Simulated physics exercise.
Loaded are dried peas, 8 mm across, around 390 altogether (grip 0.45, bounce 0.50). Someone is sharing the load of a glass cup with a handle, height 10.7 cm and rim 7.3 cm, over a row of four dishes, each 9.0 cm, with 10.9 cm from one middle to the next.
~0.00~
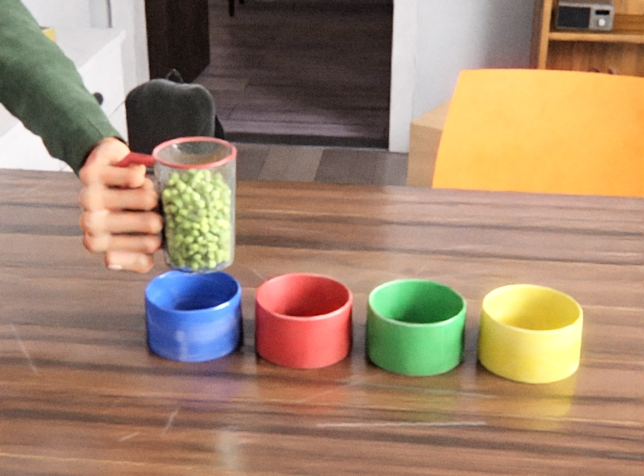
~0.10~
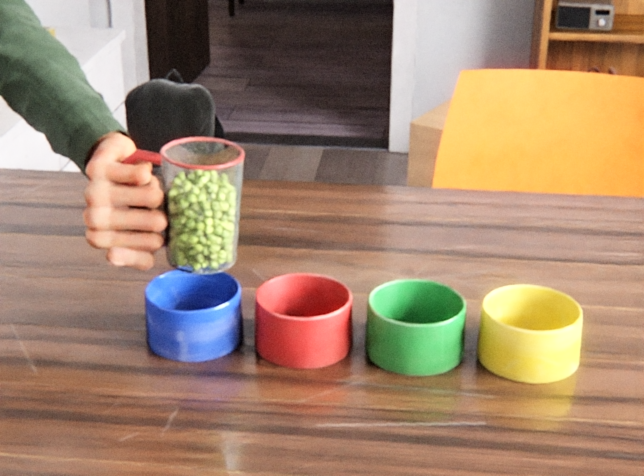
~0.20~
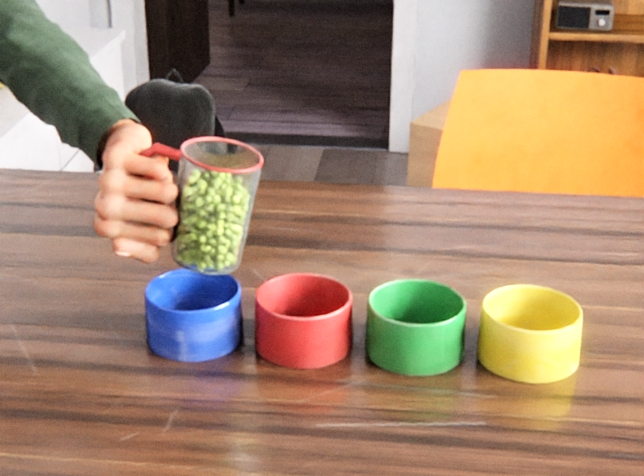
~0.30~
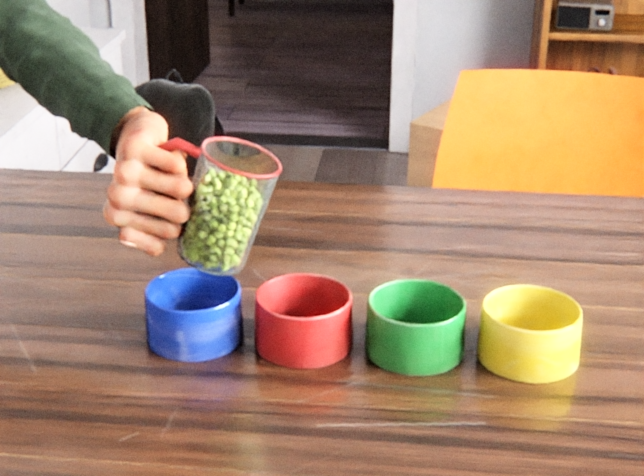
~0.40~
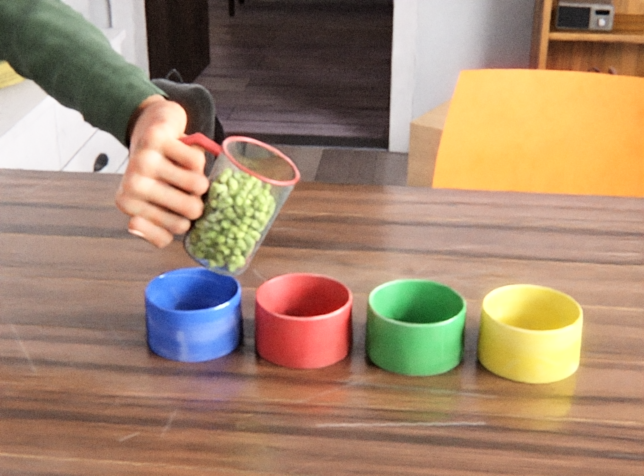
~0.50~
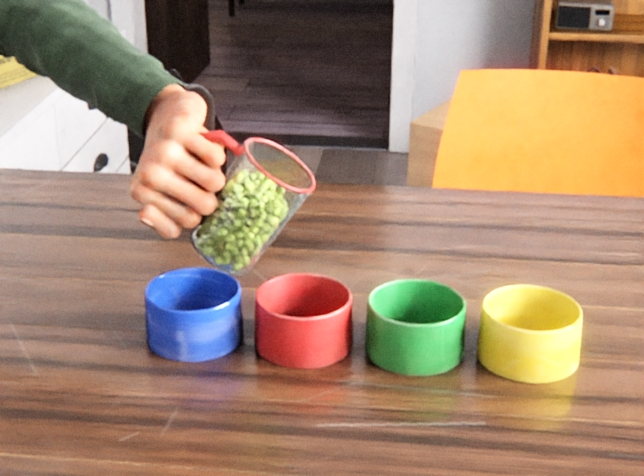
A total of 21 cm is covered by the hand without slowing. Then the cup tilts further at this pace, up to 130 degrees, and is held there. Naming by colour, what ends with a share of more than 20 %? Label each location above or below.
Labels - red dish: Below, blue dish: Below, green dish: Above, yellow dish: Below, counter: Above.
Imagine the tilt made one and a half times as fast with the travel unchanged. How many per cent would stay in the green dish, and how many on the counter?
In that case I'd put green at 100 and the counter at 0.
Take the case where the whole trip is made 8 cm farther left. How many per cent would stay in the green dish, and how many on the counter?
Result - green 60 / counter 40.
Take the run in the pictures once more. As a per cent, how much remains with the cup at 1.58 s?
Close to 70 % of the load.
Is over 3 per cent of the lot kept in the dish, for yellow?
Yellow: True.
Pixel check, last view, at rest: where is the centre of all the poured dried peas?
I'd say roughly (442, 342).
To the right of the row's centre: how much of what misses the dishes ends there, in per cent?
Near 100 percent ends up there.
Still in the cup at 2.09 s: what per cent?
Roughly 0 %.
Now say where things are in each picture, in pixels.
The first frame shows cup at (197, 206), tilt 0 degrees, lip at (234, 154), moved 0.0 cm; middle of the pieces at (198, 224); blue dish at (193, 290); red dish at (304, 296); green dish at (417, 302); yellow dish at (532, 308).
The second frame shows cup at (202, 206), tilt 3 degrees, lip at (242, 157), moved 0.5 cm; middle of the pieces at (202, 224).
The third frame shows cup at (214, 207), tilt 10 degrees, lip at (261, 163), moved 1.6 cm; middle of the pieces at (211, 224).
The fourth frame shows cup at (226, 208), tilt 18 degrees, lip at (279, 170), moved 2.7 cm; middle of the pieces at (221, 224).
The fifth frame shows cup at (238, 208), tilt 25 degrees, lip at (297, 178), moved 3.9 cm; middle of the pieces at (230, 224).
The sixth frame shows cup at (250, 209), tilt 33 degrees, lip at (313, 187), moved 5.0 cm; middle of the pieces at (240, 223); blue dish at (193, 290); red dish at (304, 296); green dish at (417, 302); yellow dish at (532, 308). Its pace works out near 75 degrees a second; the hand travels 11 cm a second.
After 1.15 s, tilt 81 degrees; cup holds 100 %.
After 1.58 s, tilt 113 degrees; cup holds 70 %, green 25 %.
After 2.09 s, tilt 130 degrees; cup holds 0 %, green 55 %, yellow 5 %.
In the end, at 2.9 s, red 0 %, blue 0 %, green 55 %, yellow 5 %, counter 40 %.
